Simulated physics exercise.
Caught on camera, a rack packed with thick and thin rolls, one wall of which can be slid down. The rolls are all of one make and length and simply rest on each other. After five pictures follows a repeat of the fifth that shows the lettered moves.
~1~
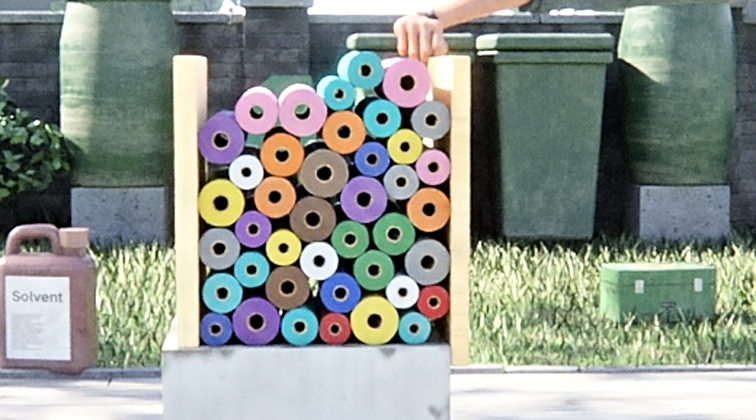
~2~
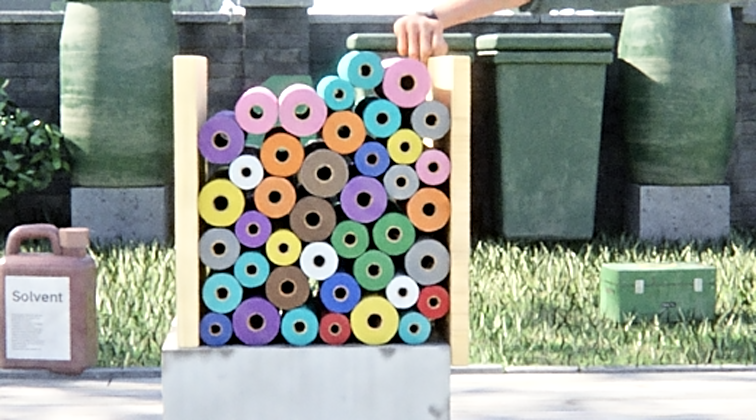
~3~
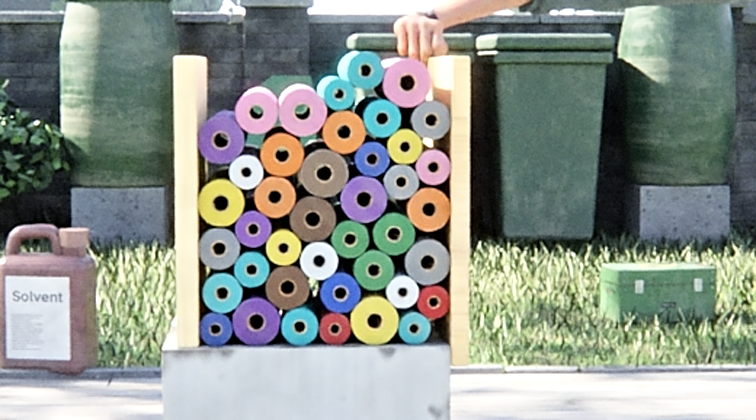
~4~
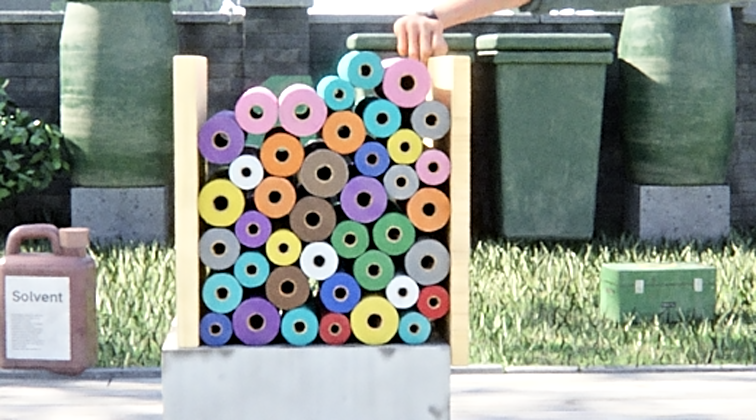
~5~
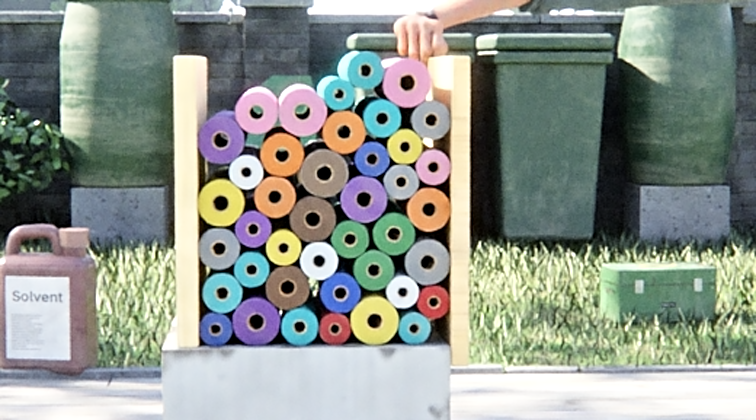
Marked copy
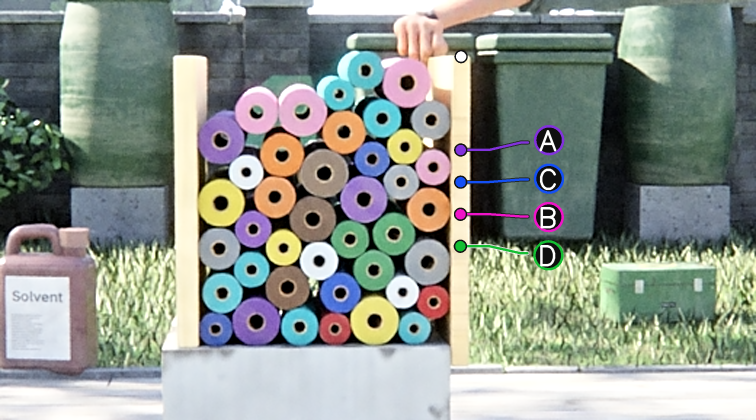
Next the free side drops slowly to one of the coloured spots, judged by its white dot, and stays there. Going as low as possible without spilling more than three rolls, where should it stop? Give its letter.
No lower than C.
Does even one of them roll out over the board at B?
At B: Yes.
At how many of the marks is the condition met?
The number is two.
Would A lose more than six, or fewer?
At A, fewer than six.
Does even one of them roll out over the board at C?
At C: Yes.
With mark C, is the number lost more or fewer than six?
At C, fewer than six.
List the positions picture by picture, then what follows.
A purple roll (221, 140); a turquoise roll (365, 71); side board (445, 200), in the first picture.
Side board (445, 200); a blue roll (216, 329), in the second picture.
A turquoise roll (415, 328); a green roll (374, 270), in the third picture.
A green roll (350, 239); a brown roll (313, 219), in the fourth picture.
An orange roll (275, 197); an orange roll (282, 155); a purple roll (221, 140), in the fifth picture.
On the marked copy, A at (461, 150); B at (460, 214); C at (460, 182); D at (460, 246); the white dot at (461, 56).
With C. Early on, top of the board (451, 115).
Further on, top of the board (451, 180).
At the end, top of the board (451, 182), two out over the board.
As for the rest, A none out over the board; B more than three out over the board; D more than three out over the board.
